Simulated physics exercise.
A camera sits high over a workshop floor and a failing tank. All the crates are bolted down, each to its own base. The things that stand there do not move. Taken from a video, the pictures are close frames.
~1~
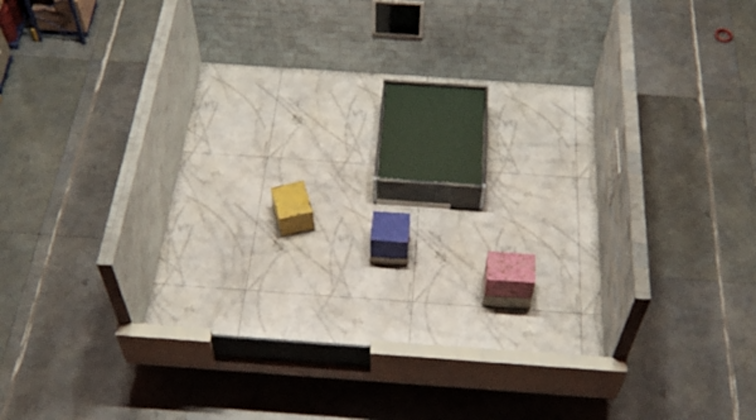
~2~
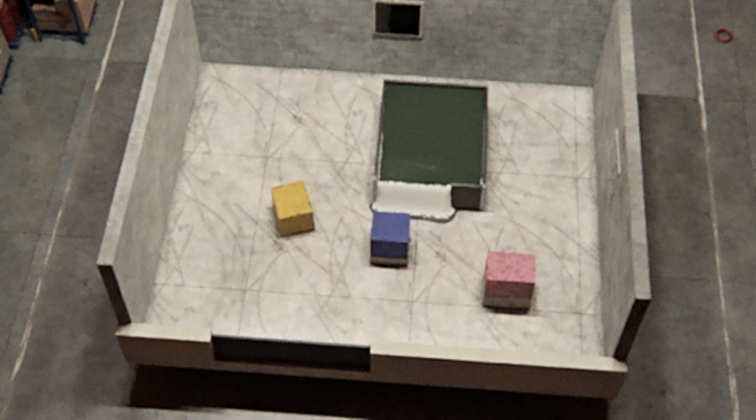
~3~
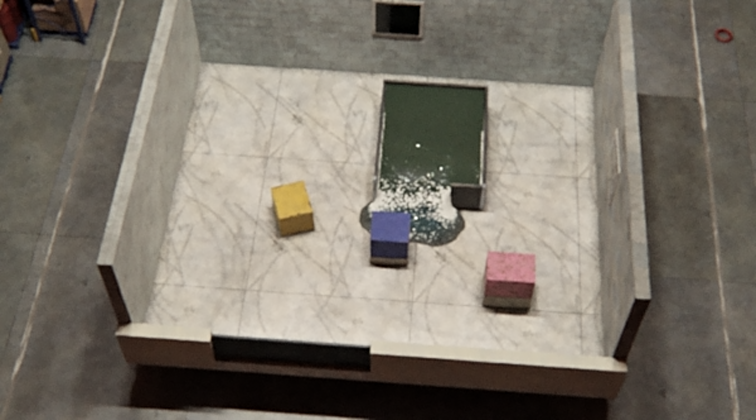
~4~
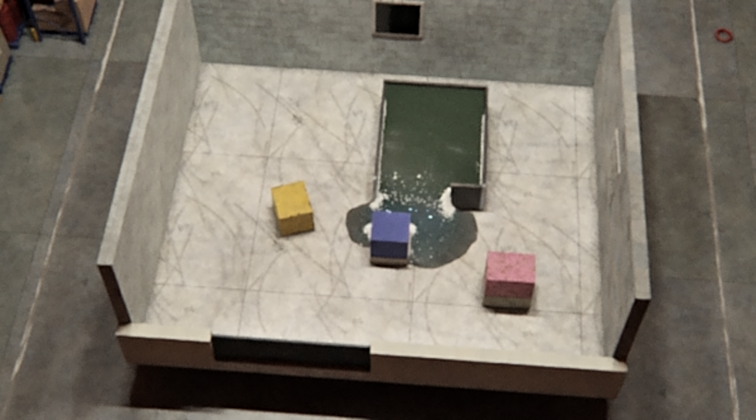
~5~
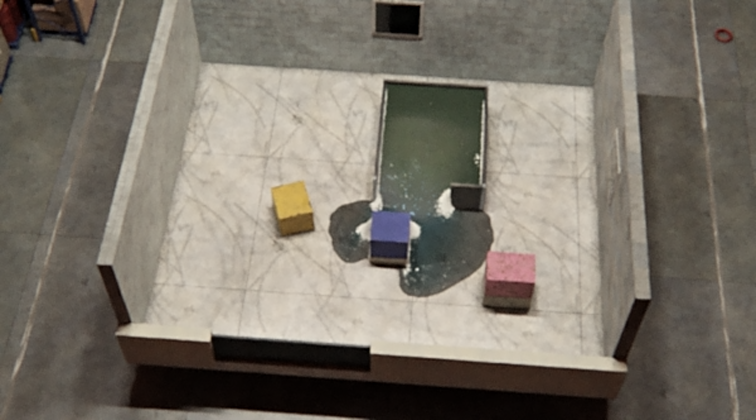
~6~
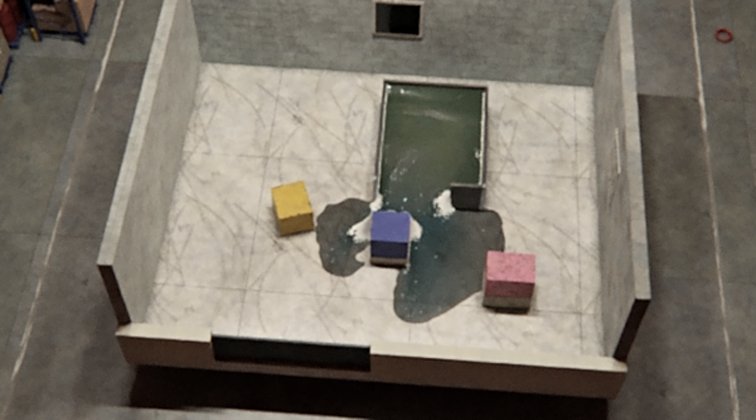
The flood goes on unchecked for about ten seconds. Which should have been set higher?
As I see it, yellow crate: Wet; blue crate: Wet; pink crate: Dry.
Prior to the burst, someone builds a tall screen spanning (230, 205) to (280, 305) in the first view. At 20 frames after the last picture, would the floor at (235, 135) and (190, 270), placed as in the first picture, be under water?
Reached, untouched.
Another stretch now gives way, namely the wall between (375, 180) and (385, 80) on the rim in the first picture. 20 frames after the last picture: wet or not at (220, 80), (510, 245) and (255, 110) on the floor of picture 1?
First spot drenched, second unwetted, third drenched.
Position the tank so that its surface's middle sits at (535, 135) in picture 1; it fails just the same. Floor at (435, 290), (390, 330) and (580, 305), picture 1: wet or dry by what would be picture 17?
As listed: Wet, wet, awash.
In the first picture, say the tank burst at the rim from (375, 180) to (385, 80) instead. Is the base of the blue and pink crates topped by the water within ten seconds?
The blue crate escapes it, the pink crate remains dry.
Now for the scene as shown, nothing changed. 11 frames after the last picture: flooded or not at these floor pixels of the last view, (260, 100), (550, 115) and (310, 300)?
Taking the three spots one by one, I'd call them clear, clear and drenched.
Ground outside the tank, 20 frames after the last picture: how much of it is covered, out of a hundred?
I'd say 65 per cent.
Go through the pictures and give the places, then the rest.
In the first picture, still water in the open tank at (433, 134).
In the second picture, the front is at (451, 216), out from the gap at (413, 195).
In the third picture, water pours out at (413, 197) and has run to (447, 240).
In the fourth picture, the front is at (436, 264), out from the gap at (413, 197).
In the fifth picture, the front is at (427, 292), out from the gap at (413, 197).
In the sixth picture, the front is at (422, 318), out from the gap at (413, 198).
A moment on, water covers 20 % of the floor; the yellow crate water round its plinth, the blue crate water round its plinth, the pink crate water round its plinth.
Next, water covers 40 % of the floor; the yellow crate water round its plinth, the blue crate water round its plinth, the pink crate water round its plinth.
Then, water covers 65 % of the floor; the yellow crate water round its plinth, the blue crate water round its plinth, the pink crate water round its plinth.
Later, water covers 90 % of the floor; the yellow crate water round its plinth, the blue crate water round its plinth, the pink crate water round its plinth.
In the end, water covers 100 % of the floor; the yellow crate was topped, the blue crate was topped, the pink crate stayed above the water.
